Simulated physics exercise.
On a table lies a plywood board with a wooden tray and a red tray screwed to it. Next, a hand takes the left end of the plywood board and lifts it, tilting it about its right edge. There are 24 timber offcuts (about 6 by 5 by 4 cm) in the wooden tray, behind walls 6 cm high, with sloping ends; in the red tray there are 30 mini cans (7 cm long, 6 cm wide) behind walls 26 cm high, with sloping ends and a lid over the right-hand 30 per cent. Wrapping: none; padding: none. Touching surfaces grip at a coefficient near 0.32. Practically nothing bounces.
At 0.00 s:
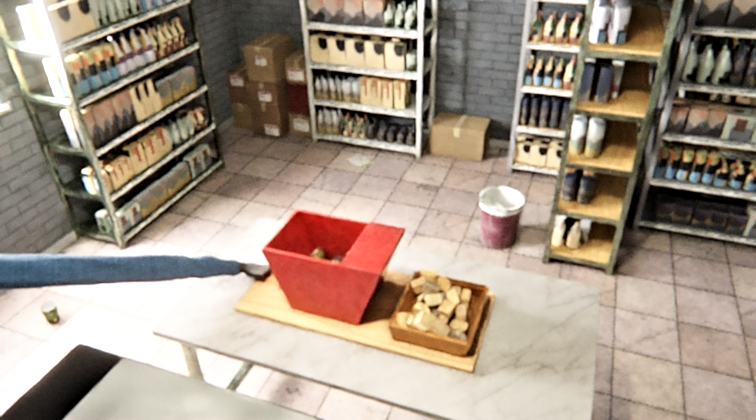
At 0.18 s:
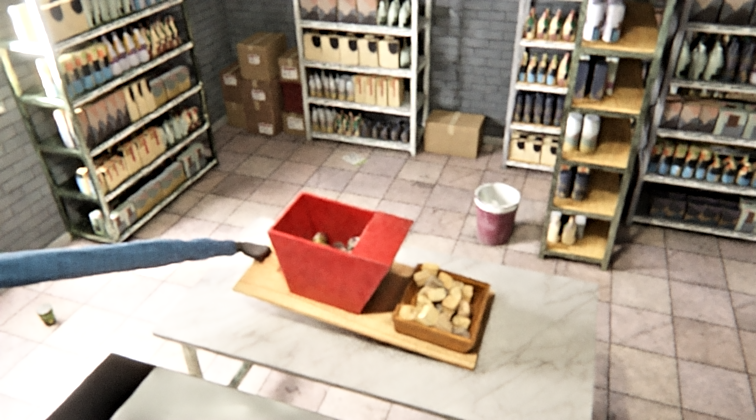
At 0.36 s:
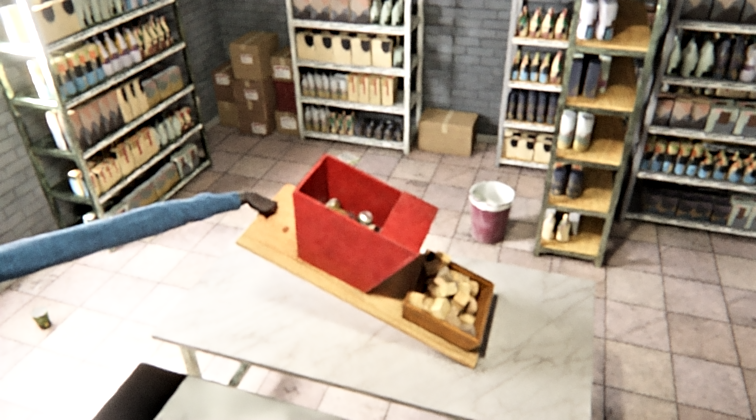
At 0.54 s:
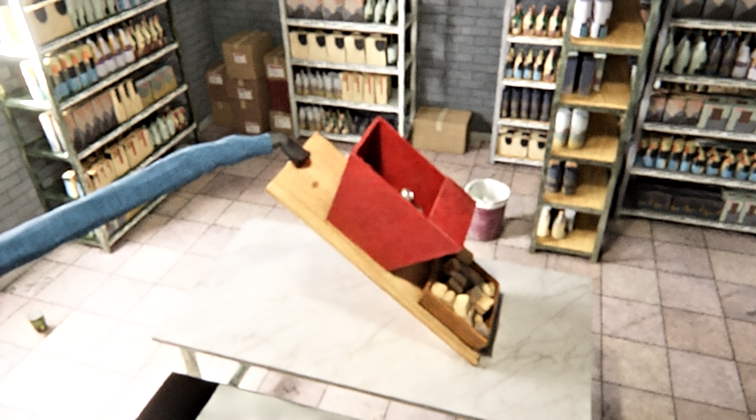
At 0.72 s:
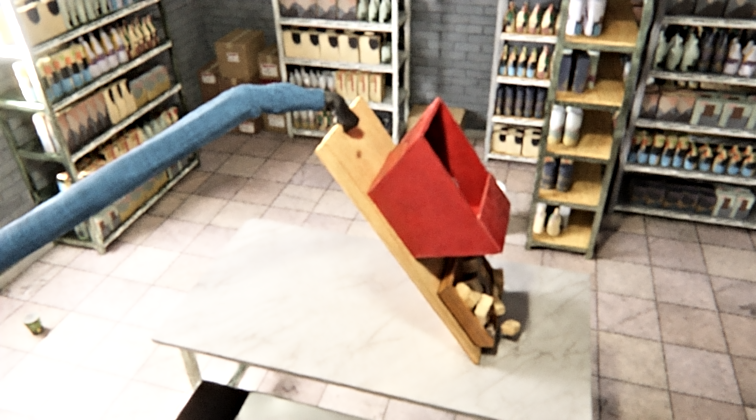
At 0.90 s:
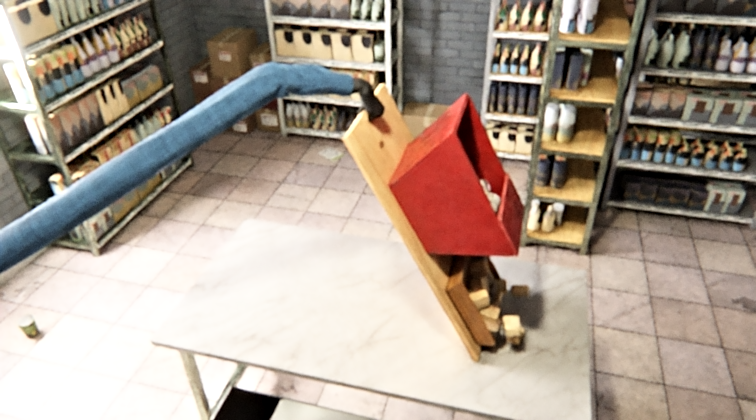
A hand lifted the left end of a wooden board on a table, tilting it steeply with its red tray and wooden tray attached, and a few wood pieces came out of the wooden tray.
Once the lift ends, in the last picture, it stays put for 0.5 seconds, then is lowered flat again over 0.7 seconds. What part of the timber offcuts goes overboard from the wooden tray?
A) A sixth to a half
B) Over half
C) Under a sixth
A sixth to a half (A).
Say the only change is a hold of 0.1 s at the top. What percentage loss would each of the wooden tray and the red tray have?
That would cost wooden tray 30 per cent of its load and red tray 0 per cent.
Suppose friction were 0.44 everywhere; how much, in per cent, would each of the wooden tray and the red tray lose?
Then the wooden tray sheds 50 per cent, while the red tray sheds 0 per cent.
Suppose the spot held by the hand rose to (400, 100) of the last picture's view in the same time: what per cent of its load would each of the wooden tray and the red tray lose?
Wooden tray 40 %, red tray 0 %.
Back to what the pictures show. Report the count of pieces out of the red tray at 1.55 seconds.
Estimate for the red tray by then: Some 0 out.
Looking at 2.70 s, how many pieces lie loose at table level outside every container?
The number is some 8.
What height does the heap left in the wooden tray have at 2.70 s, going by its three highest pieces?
That is close to 7 centimetres.
After 1.19 s, tilt 62°; 5 of 24 out of the wooden tray and 0 of 30 out of the red tray.
After 1.55 s, tilt 55°; 8 of 24 out of the wooden tray and 0 of 30 out of the red tray.
After 2.05 s, tilt 1°; 9 of 24 out of the wooden tray and 0 of 30 out of the red tray.
Final count (at 2.70 s), 9 of 24 out of the wooden tray and 0 of 30 out of the red tray. Asked share, 9 of 24, 38 per cent.
